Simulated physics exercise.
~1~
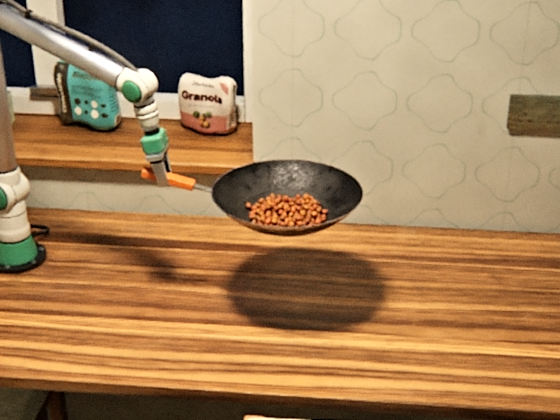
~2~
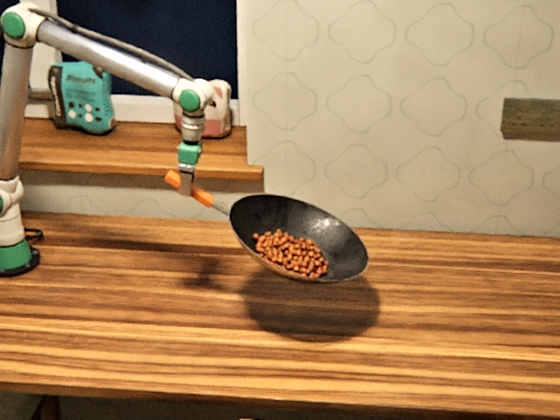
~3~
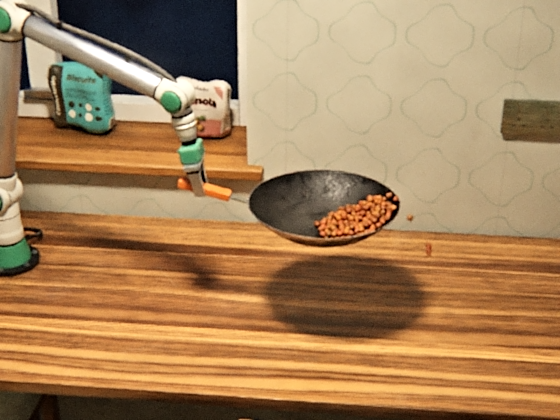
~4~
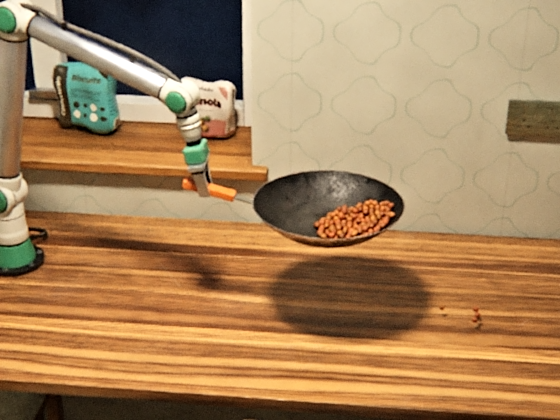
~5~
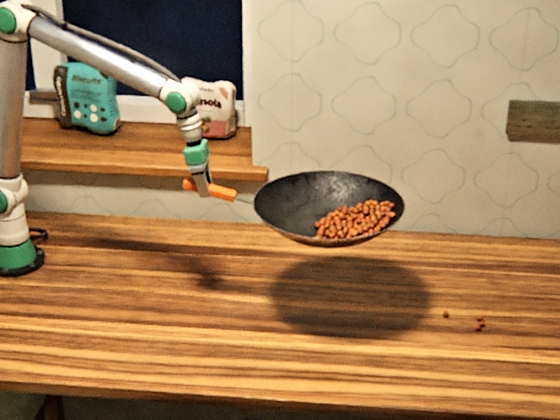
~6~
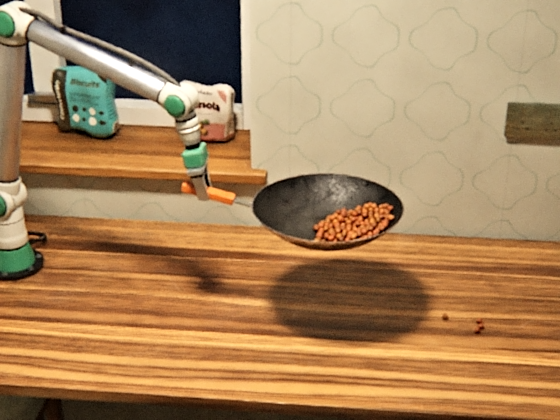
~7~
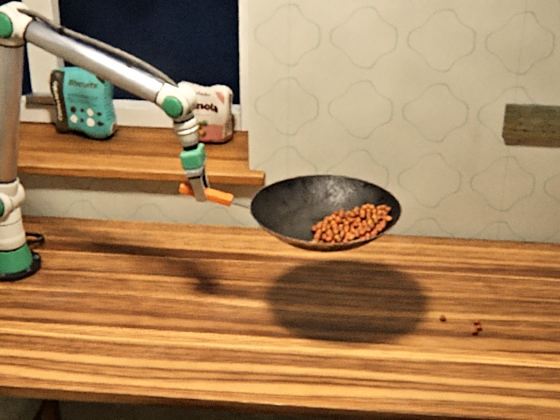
Wok of hazelnuts held by a robot arm dipping and swinging right, a few nuts spilling onto the striped wooden table.
